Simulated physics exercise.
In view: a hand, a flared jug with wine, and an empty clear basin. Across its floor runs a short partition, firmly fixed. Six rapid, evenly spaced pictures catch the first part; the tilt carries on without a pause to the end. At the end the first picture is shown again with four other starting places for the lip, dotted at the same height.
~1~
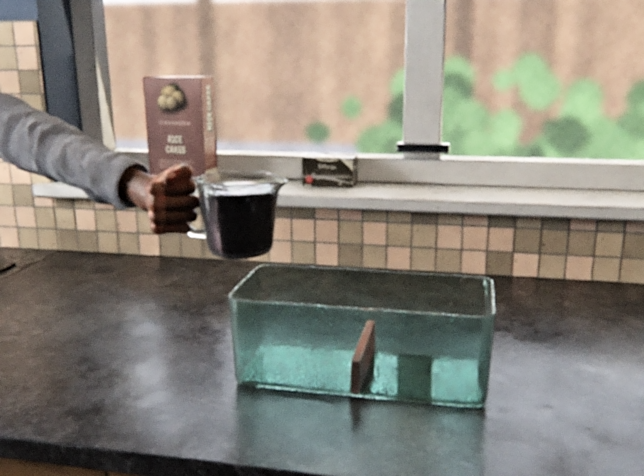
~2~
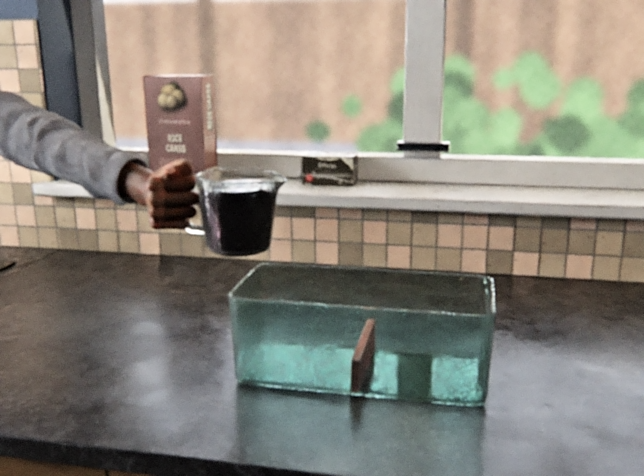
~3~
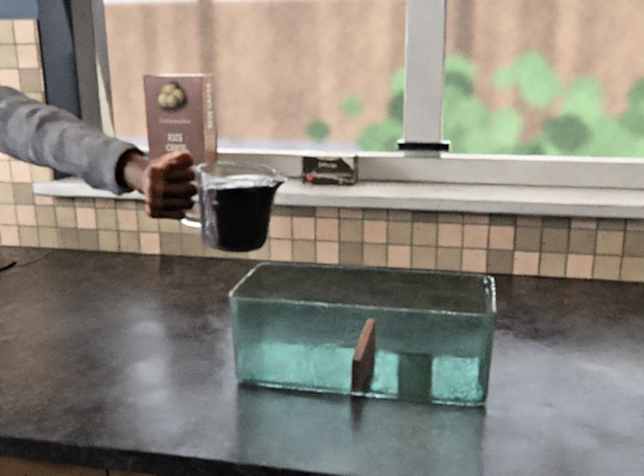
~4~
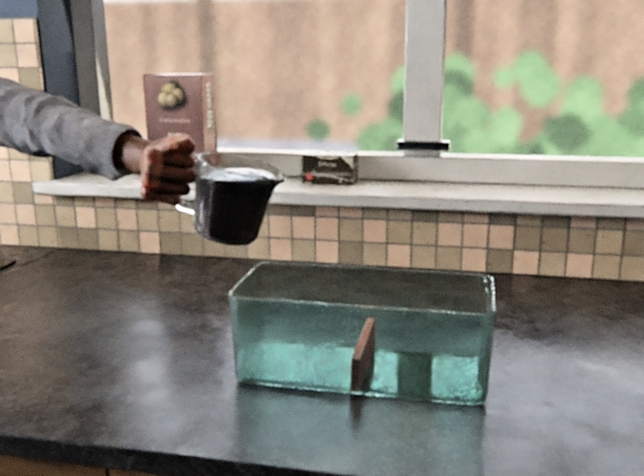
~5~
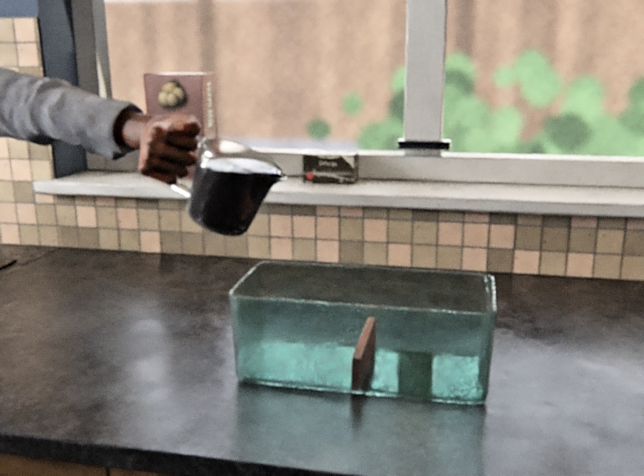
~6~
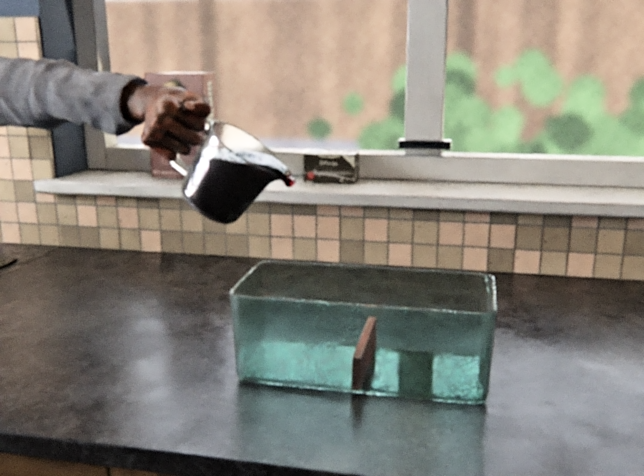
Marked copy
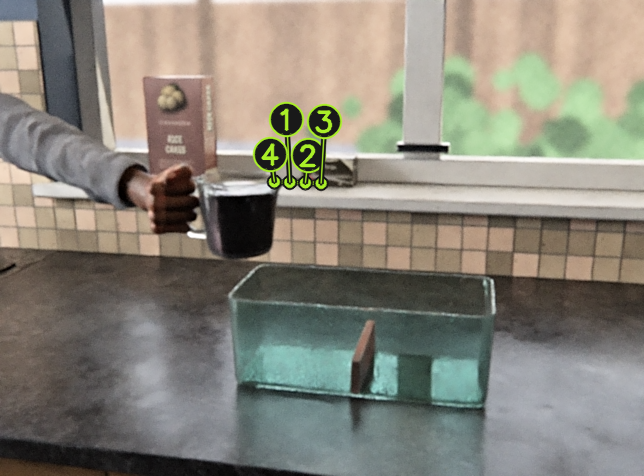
A hand holding a glass jug of dark liquid above an empty clear basin with a short partition kept it level briefly, then gradually tipped it rightward until a little liquid slipped over the lip.
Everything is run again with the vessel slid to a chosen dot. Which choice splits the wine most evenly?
Choose 4.
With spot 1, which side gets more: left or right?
More ends on the right.
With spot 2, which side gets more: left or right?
The right one.
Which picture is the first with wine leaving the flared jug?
In picture 6.
On the marked copy, 1 at (289, 182); 2 at (305, 182); 3 at (321, 183); 4 at (274, 181).
For spot 1, about 21 % ends left of the wall and 77 % right of it.
For spot 2, about 10 % ends left of the wall and 89 % right of it.
For spot 3, about 7 % ends left of the wall and 91 % right of it.
For spot 4, about 58 % ends left of the wall and 40 % right of it.
